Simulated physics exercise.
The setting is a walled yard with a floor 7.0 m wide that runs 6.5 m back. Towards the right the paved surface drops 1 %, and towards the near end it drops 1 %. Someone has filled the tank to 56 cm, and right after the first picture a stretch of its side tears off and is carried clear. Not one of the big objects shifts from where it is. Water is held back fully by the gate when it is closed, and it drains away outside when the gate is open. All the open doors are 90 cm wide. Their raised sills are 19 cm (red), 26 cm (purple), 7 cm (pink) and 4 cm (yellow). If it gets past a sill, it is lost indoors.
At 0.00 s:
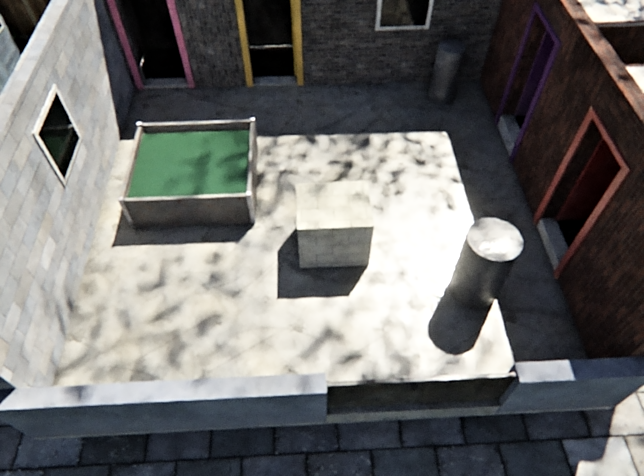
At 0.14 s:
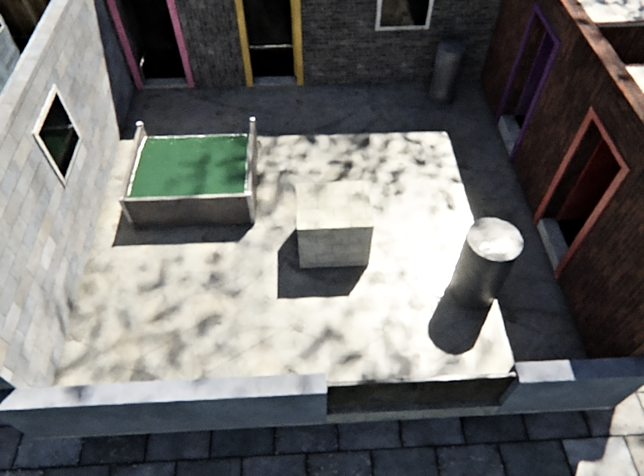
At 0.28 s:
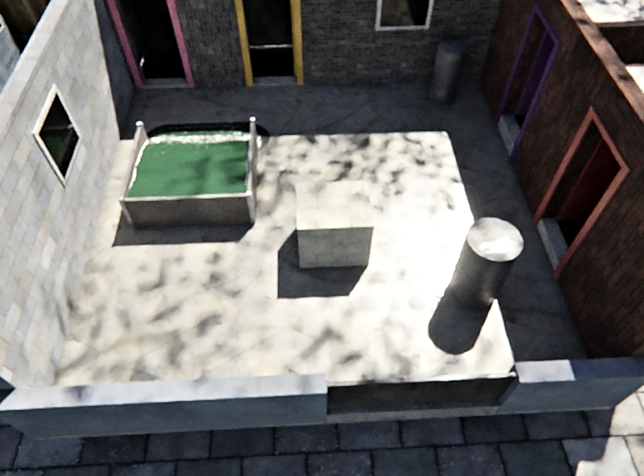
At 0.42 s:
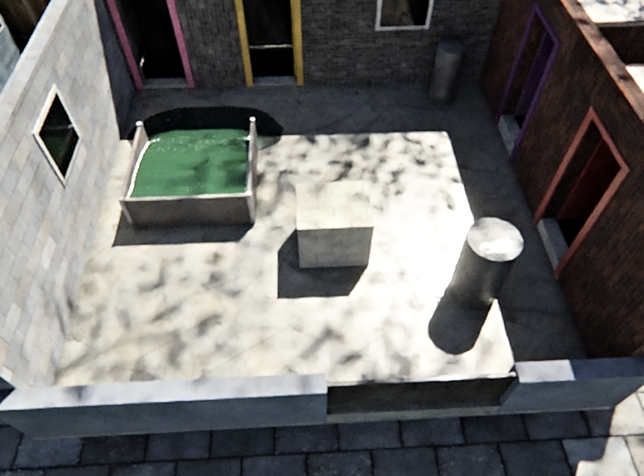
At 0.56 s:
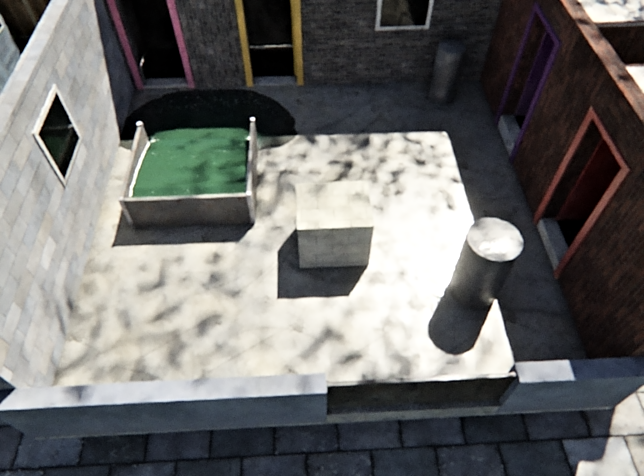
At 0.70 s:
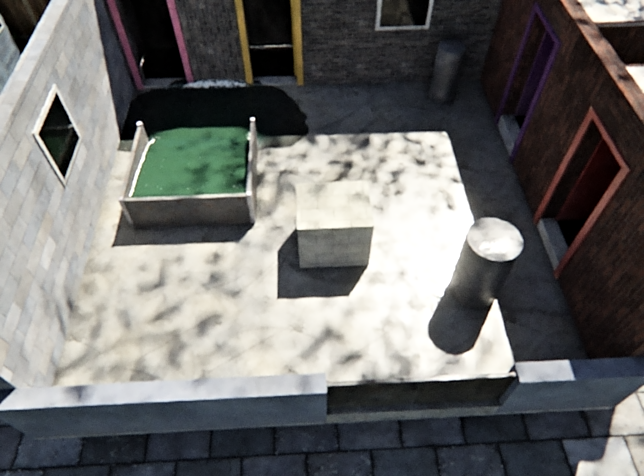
Dark liquid spilled from the far side of the green-filled tank at the left and spread across the ground behind it toward the right, while the pale block and metal cylinder stayed still.
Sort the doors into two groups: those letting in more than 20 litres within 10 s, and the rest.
The red door goes with the rest; the purple door goes with the rest; the pink door goes in the first group; the yellow door goes in the first group.
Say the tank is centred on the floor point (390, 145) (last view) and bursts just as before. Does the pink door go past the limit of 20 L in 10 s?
Well, pink ends up inside the mark.
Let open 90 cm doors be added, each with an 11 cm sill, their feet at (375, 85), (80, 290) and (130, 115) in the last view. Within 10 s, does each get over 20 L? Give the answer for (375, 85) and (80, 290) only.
Door 1: Lower; door 2: Lower.
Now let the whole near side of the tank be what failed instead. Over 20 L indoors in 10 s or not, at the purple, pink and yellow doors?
The purple door comes out less than that, the pink door less than that and the yellow door less than that.
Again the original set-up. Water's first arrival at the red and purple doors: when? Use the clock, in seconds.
Arrival: Red 4.5 s, purple 3.6 s.
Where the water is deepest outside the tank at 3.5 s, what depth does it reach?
About 15 cm at most.
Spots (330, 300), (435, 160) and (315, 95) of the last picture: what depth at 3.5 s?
Spot by spot: Some 0, 0, then 8 cm.
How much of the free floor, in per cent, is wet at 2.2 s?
Some 20 per cent of it.
After 1.4 s water covers 15 % of the floor and is deepest (35 cm) near (215, 91); red door not reached, purple door not reached, pink door 26 cm at the sill, 48 L in, yellow door 17 cm at the sill, 27 L in.
After 2.2 s water covers 20 % of the floor and is deepest (28 cm) near (152, 93); red door not reached, purple door not reached, pink door 25 cm at the sill, 140 L in, yellow door 16 cm at the sill, 89 L in.
After 3.5 s water covers 30 % of the floor and is deepest (15 cm) near (143, 93); red door not reached, purple door 2 cm at the sill, 0 L in, pink door 15 cm at the sill, 228 L in, yellow door 10 cm at the sill, 140 L in.
After 6.0 s water covers 55 % of the floor and is deepest (10 cm) near (47, 409); red door 4 cm at the sill, 0 L in, purple door 9 cm at the sill, 0 L in, pink door 5 cm at the sill, 248 L in, yellow door 5 cm at the sill, 159 L in.
After 10.0 s water covers 70 % of the floor and is deepest (12 cm) near (597, 382); red door 5 cm at the sill, 0 L in, purple door 6 cm at the sill, 0 L in, pink door 1 cm at the sill, 248 L in, yellow door 2 cm at the sill, 160 L in.
